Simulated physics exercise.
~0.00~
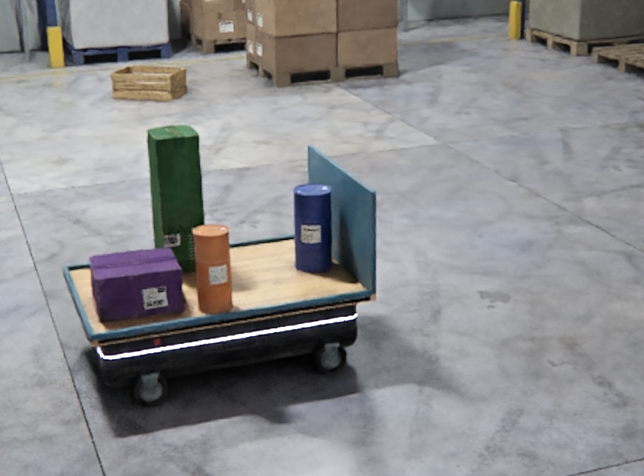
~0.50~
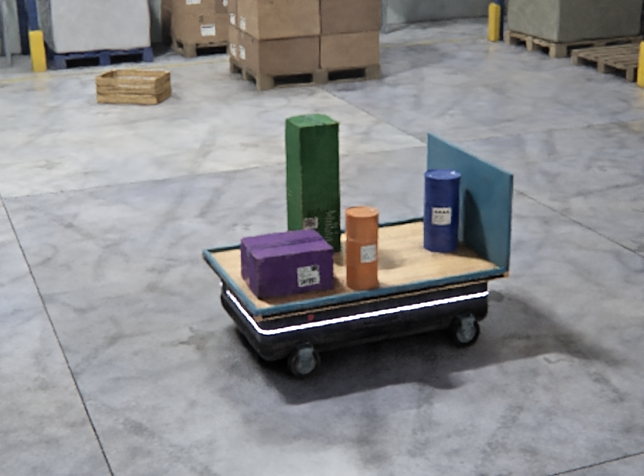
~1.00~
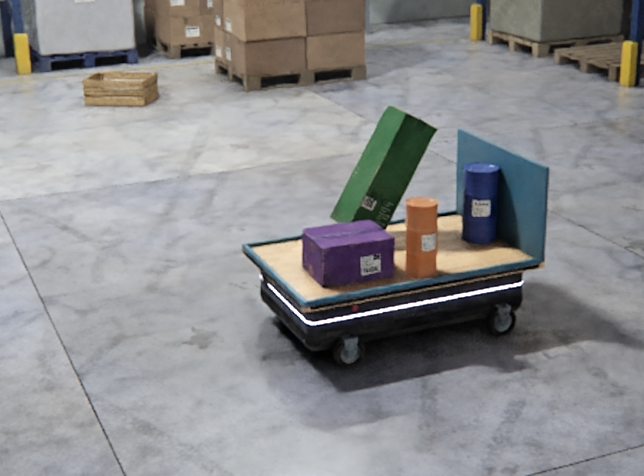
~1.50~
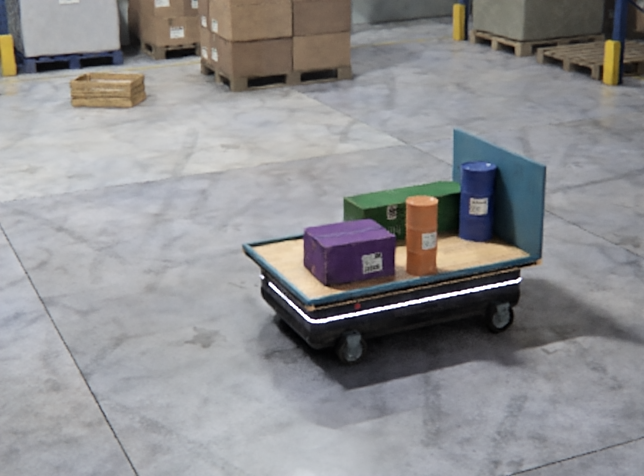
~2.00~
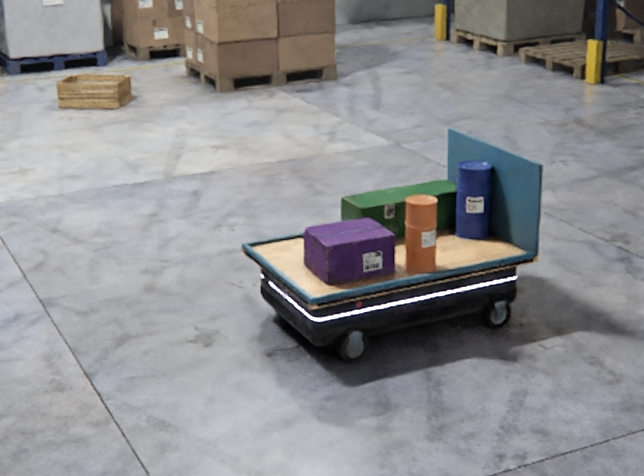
Platform cart rolling right across a warehouse floor and stopping, its tall green box toppling onto its side, other items staying in place.
